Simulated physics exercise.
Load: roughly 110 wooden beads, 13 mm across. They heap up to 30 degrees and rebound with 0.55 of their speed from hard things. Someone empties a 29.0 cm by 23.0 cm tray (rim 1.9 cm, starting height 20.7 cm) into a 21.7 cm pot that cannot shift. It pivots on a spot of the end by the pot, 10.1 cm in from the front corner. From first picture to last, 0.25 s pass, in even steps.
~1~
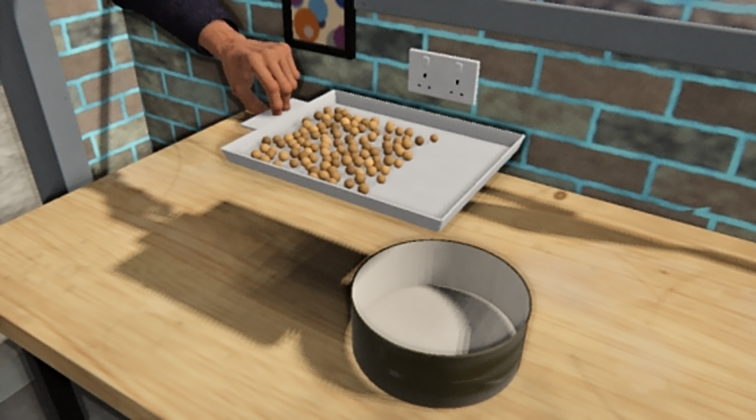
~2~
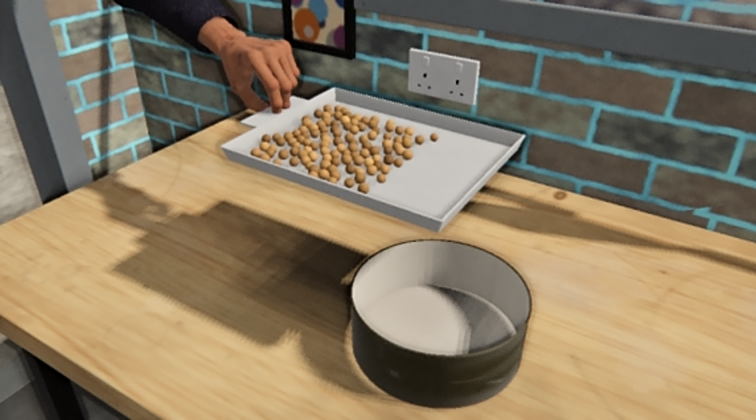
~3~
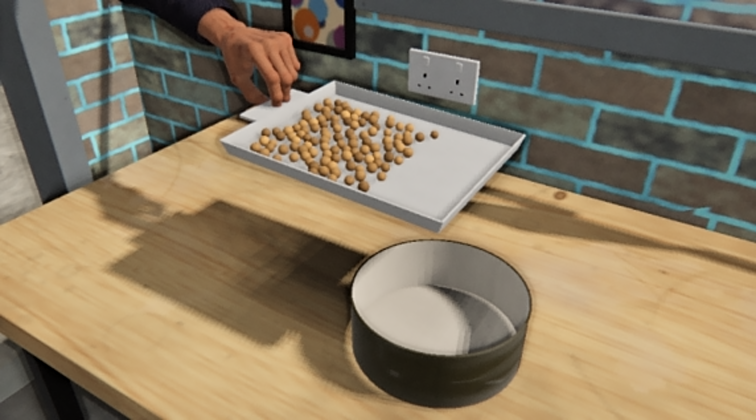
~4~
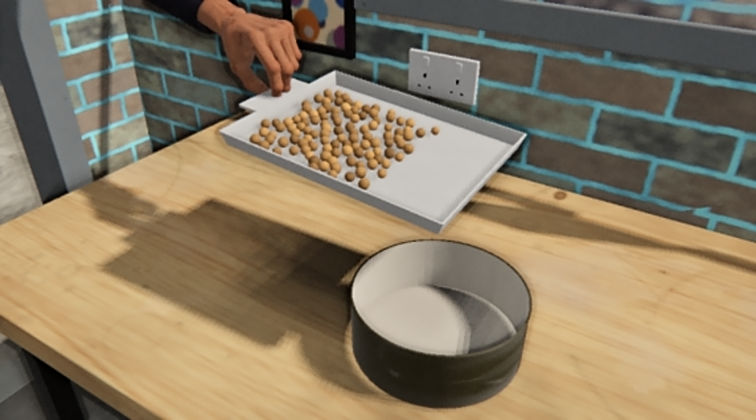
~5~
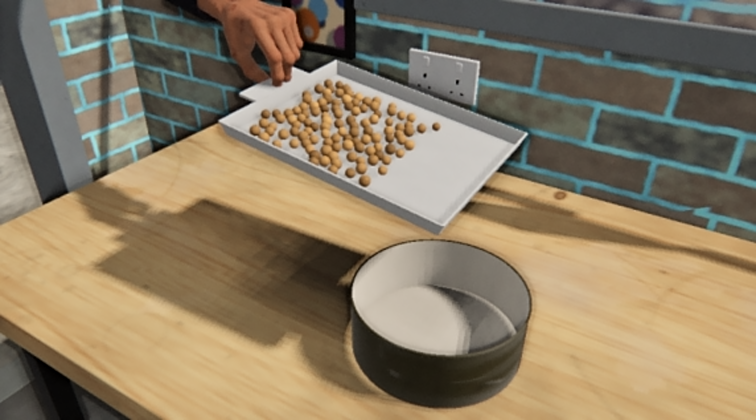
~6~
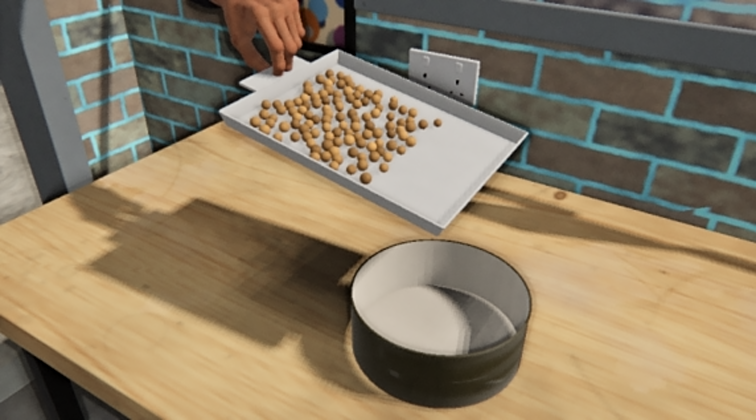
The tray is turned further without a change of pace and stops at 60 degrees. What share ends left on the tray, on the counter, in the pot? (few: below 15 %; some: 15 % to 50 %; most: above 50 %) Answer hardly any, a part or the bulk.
Tray: The bulk, counter: Hardly any, pot: A part.
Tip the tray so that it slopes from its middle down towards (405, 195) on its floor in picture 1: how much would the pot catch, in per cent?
About 25 per cent.
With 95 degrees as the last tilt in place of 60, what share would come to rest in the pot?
It would be near 95 per cent.
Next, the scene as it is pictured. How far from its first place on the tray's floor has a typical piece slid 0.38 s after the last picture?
Some 12 cm.
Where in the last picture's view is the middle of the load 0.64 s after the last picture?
At about (456, 191).
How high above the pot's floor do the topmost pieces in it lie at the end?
Some 1.5 cm.
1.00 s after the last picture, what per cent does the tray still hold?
About 75 per cent.
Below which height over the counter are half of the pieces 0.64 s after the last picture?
Roughly 22 cm.
Then, 0.38 s after the last picture, tilt 35 degrees; the tray holds 100 %, the pot 0 %.
Then, 0.64 s after the last picture, tilt 51 degrees; the tray holds 90 %, the pot 0 %.
Then, 1.00 s after the last picture, tilt 60 degrees; the tray holds 75 %, the pot 20 %.
In the end, tray 70 %, counter 5 %, pot 25 %.
